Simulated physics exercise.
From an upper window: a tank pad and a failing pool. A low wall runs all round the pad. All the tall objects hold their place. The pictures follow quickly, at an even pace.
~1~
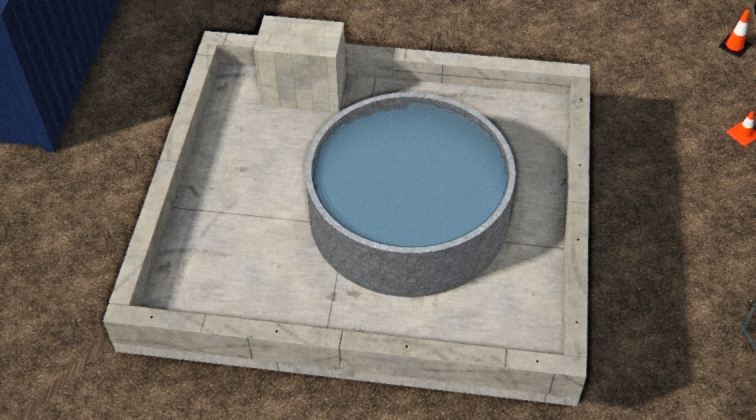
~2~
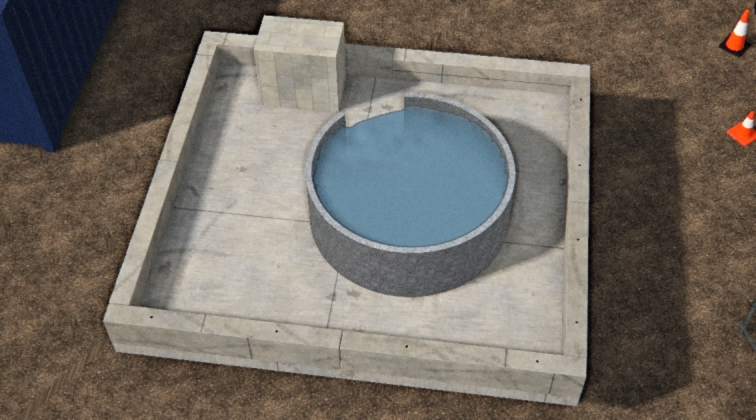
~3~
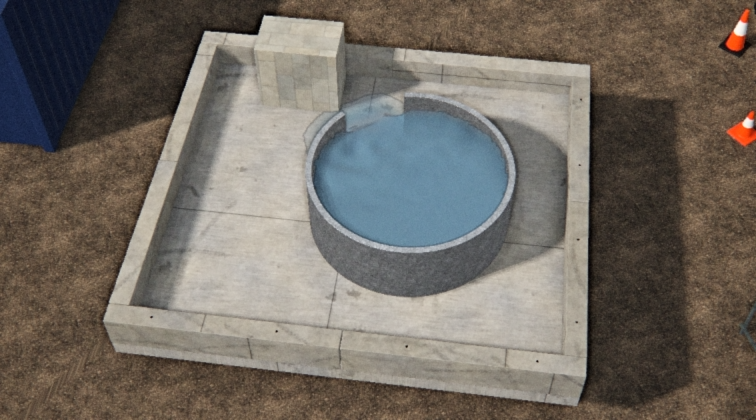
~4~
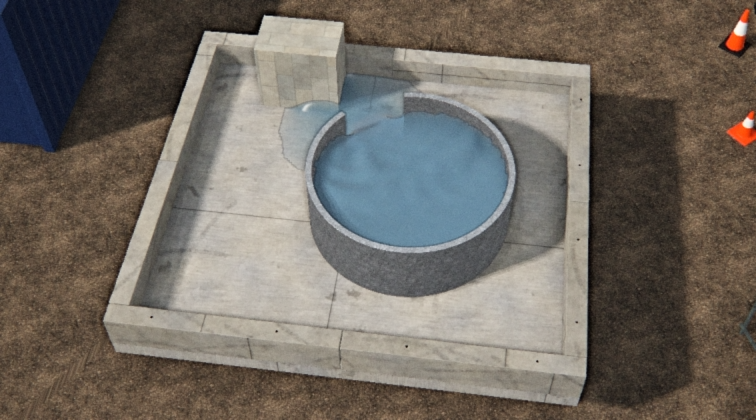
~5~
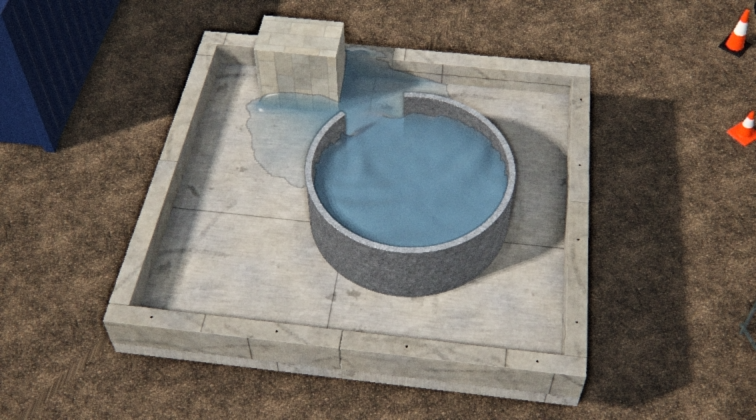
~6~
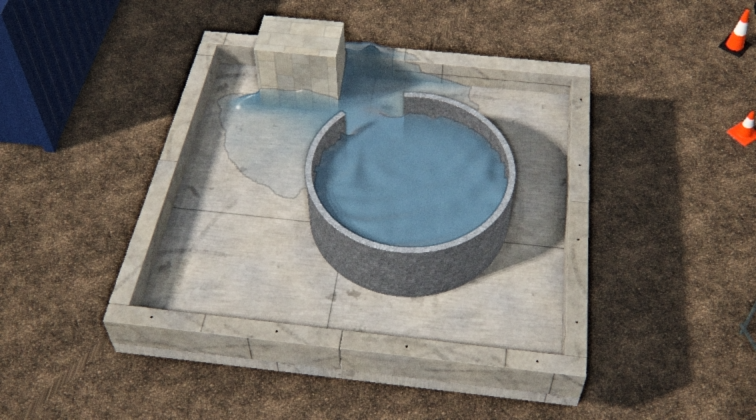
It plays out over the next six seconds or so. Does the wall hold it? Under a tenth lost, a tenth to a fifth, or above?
It loses under a tenth.
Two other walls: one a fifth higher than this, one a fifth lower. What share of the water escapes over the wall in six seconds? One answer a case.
About 4 and 12 per cent.
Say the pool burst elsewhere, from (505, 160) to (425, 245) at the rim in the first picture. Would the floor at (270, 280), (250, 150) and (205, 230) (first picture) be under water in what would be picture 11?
One after the other: No water, not flooded, free of water.
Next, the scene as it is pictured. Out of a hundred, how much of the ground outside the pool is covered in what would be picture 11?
Some 35 per cent.
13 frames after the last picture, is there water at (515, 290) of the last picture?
There: Clear.
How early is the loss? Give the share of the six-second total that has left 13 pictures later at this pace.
Roughly 90 per cent.
A moment on, water covers 25 % of the floor; the low wall has let 1 % over.
Next, water covers 30 % of the floor; the low wall has let 2 % over.
Then, water covers 60 % of the floor; the low wall has let 5 % over.
Later, water covers 80 % of the floor; the low wall has let 6 % over.
In the end, water covers 80 % of the floor; the low wall has let 6 % over.
